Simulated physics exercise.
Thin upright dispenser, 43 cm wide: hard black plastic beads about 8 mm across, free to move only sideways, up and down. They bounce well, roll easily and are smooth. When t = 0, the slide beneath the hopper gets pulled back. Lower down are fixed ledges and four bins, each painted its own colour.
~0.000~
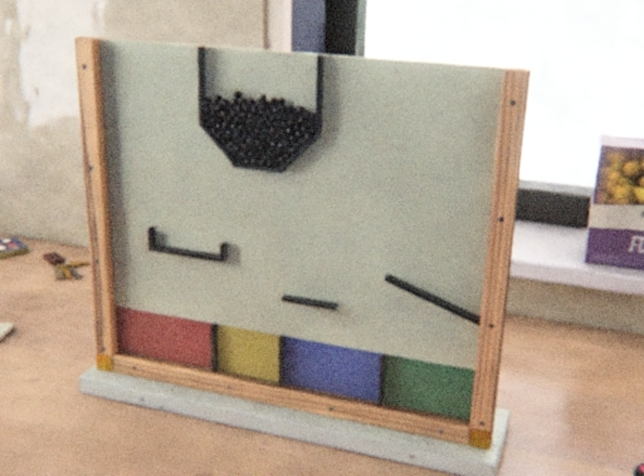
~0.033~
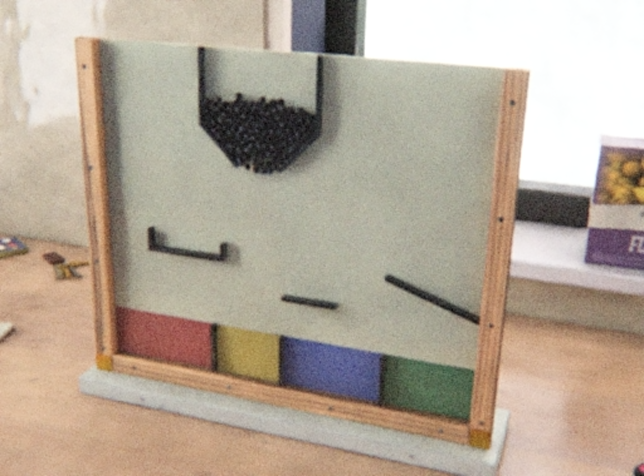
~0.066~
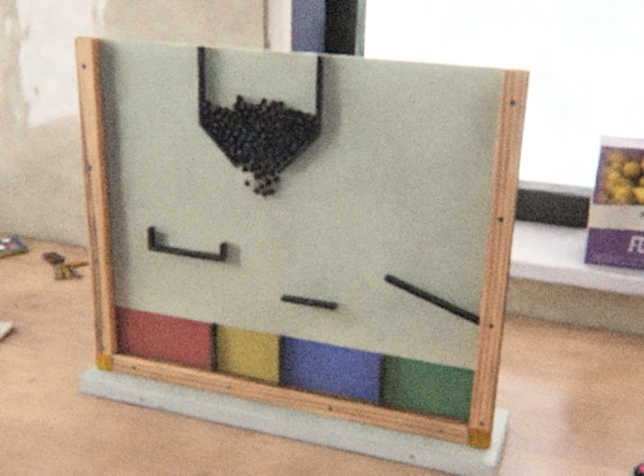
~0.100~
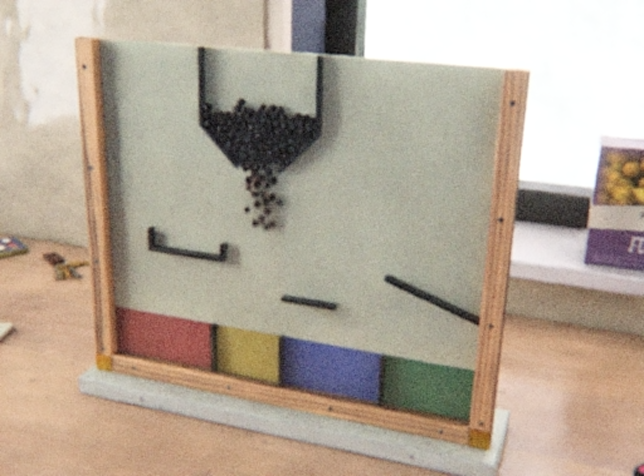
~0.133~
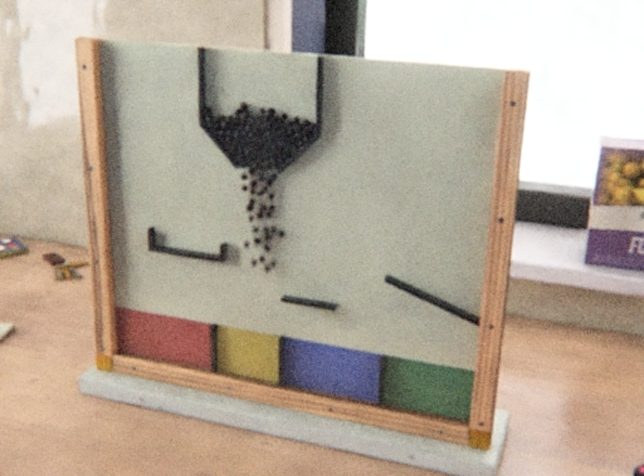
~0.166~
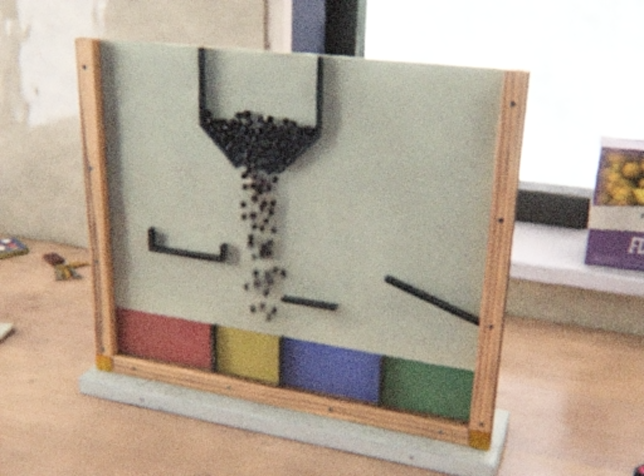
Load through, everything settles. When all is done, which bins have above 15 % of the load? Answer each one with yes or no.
Blue bin: No; yellow bin: Yes; green bin: No; red bin: No.
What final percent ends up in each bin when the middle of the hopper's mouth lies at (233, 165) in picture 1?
Blue bin 5, yellow bin 75, green bin 0, red bin 0.
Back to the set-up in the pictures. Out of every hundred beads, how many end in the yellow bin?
Result: Approx. 80 per cent.
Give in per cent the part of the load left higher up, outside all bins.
Estimated share: Some 0 %.
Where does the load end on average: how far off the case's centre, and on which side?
4 cm left.
By 0.24 s 55 % have left the hopper; down in the bins, yellow 20 %.
By 0.34 s 80 % have left the hopper; down in the bins, yellow 50 %.
All still by 2.0 s, blue 10 %, yellow 80 %, green 0 %, red 5 %.
